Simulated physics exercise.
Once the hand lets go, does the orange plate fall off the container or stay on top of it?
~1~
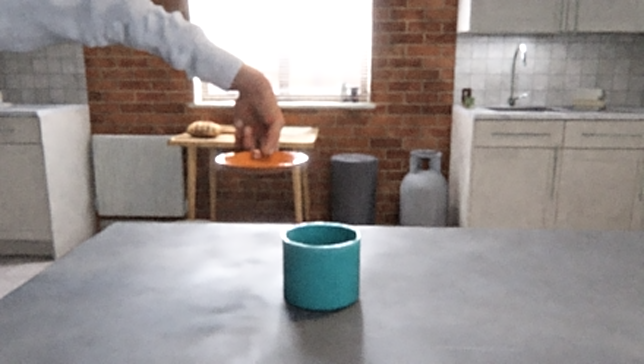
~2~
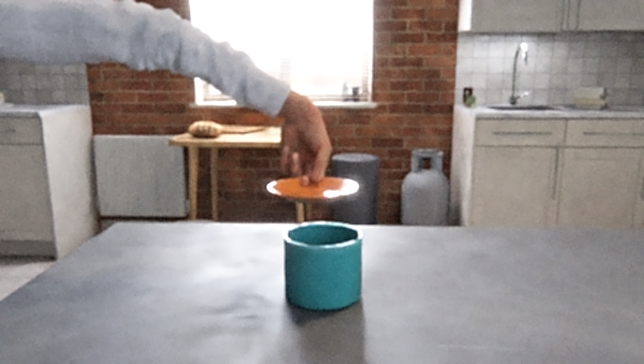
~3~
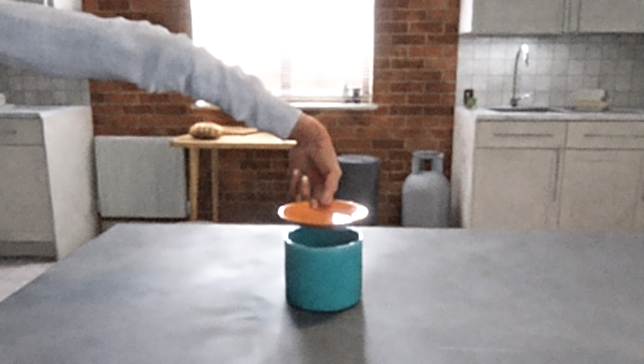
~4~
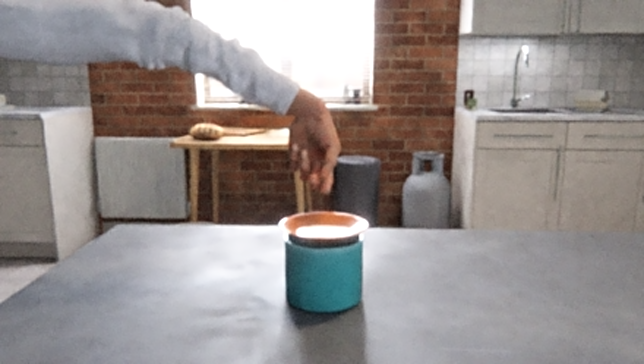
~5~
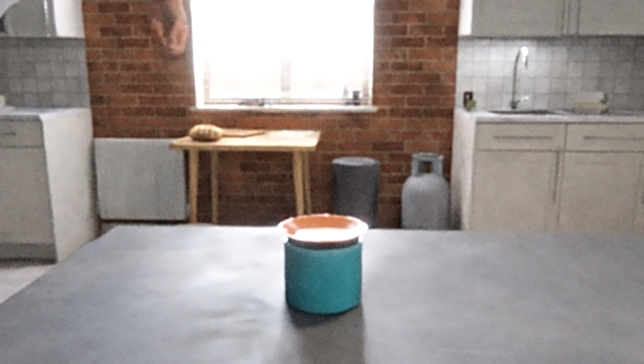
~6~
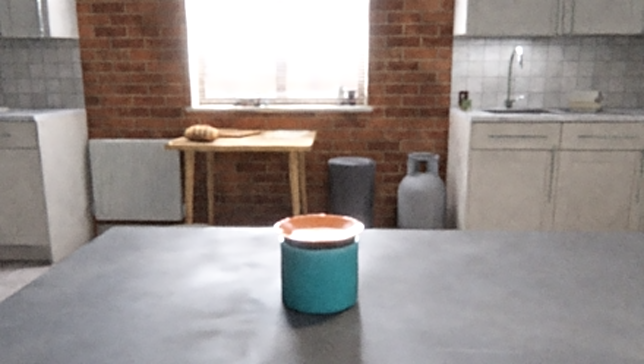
The orange plate stays on top, resting on the container's rim and covering the opening after the hand pulls away.
